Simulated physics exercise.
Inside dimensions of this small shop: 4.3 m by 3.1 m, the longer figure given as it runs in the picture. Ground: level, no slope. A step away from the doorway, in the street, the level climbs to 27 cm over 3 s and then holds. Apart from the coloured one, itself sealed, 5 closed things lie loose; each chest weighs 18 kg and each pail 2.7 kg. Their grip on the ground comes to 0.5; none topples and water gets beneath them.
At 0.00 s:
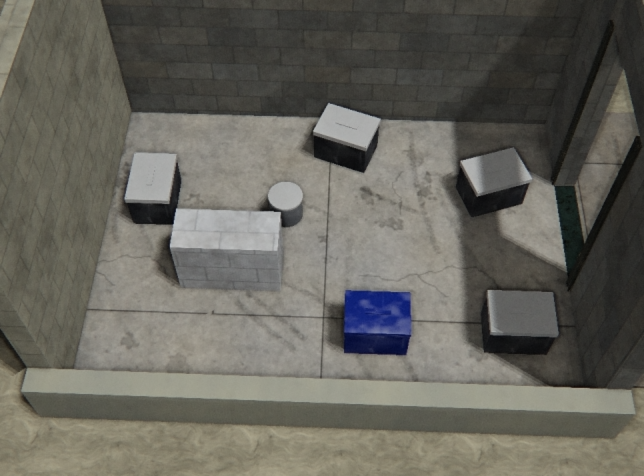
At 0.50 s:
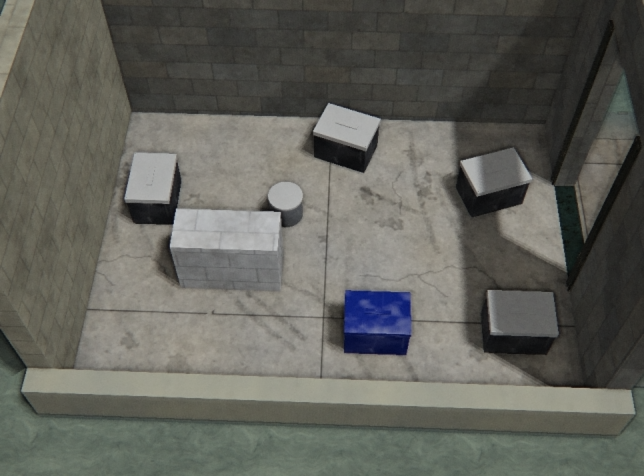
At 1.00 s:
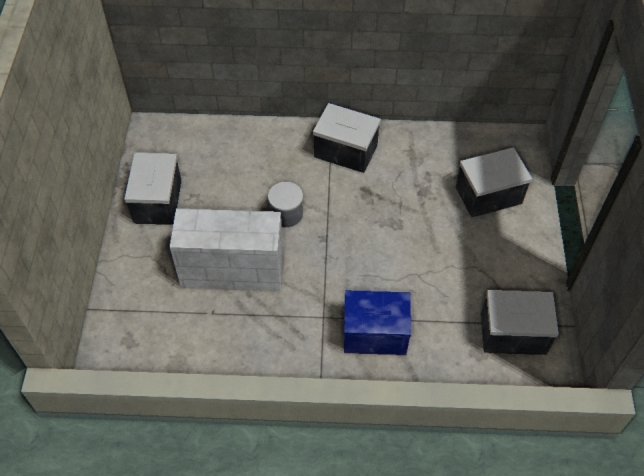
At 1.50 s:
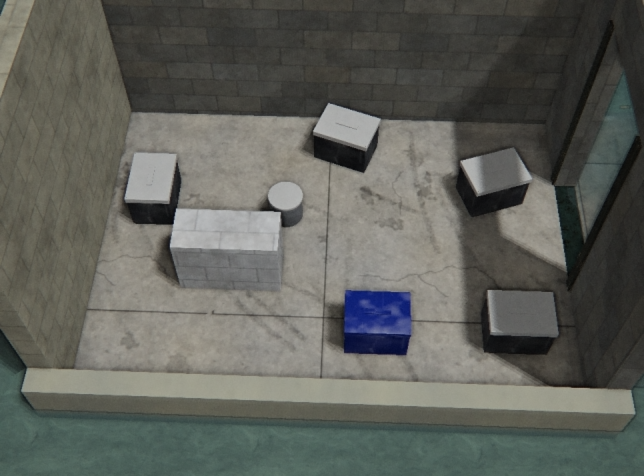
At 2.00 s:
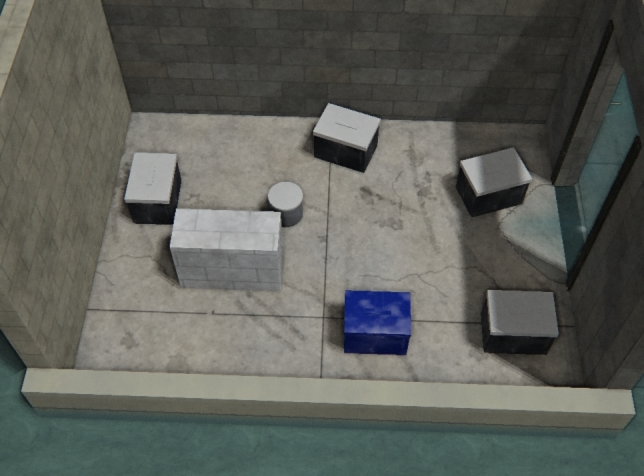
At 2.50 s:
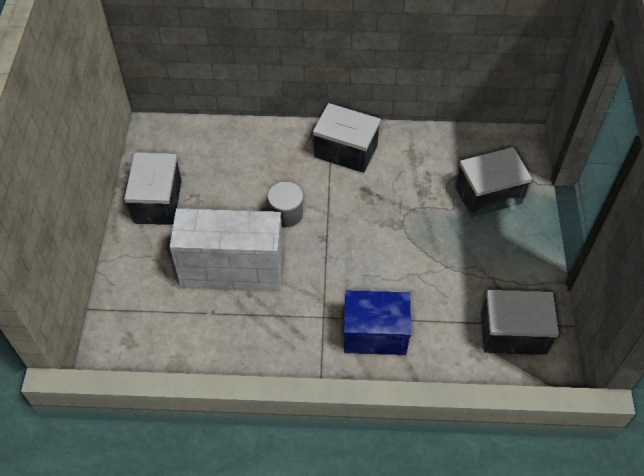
At the start, a blue chest, several dark boxes with pale tops, a pale block and a small cylinder sit on a dry concrete floor inside walls. Greenish water covers the ground outside, then enters through the doorway at right and spreads leftward across the floor, while the objects stay still.
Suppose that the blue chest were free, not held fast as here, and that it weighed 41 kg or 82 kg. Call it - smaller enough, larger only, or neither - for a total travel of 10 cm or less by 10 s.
Smaller enough.
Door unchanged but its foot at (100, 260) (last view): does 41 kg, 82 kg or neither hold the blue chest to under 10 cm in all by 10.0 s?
Then the lower weight is enough.
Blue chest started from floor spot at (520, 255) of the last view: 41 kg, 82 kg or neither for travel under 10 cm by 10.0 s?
So heavier weight required.
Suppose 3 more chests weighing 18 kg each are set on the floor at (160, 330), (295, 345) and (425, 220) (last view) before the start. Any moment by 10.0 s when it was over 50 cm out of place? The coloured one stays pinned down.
In turn: Past it, under, more.
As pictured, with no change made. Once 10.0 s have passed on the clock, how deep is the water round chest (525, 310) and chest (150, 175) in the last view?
Depths: Near 11 cm, then near 17 cm.
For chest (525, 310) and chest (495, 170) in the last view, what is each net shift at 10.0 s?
Respectively 10 and 300 cm.
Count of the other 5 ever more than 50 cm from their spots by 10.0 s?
By my tally, 4.
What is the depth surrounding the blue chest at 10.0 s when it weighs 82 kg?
Close to 12 cm deep.
After 3.5 s the blue chest would be 0 cm from its start with 41 kg and 0 cm from its start with 82 kg; 5 cm of water round it then.
After 4.5 s the blue chest would be 0 cm from its start with 41 kg and 0 cm from its start with 82 kg; 5 cm of water round it then.
After 7.0 s the blue chest would be 0 cm from its start with 41 kg and 0 cm from its start with 82 kg; 7 cm of water round it then.
After 10.0 s the blue chest would be 0 cm from its start with 41 kg and 0 cm from its start with 82 kg; 12 cm of water round it then.
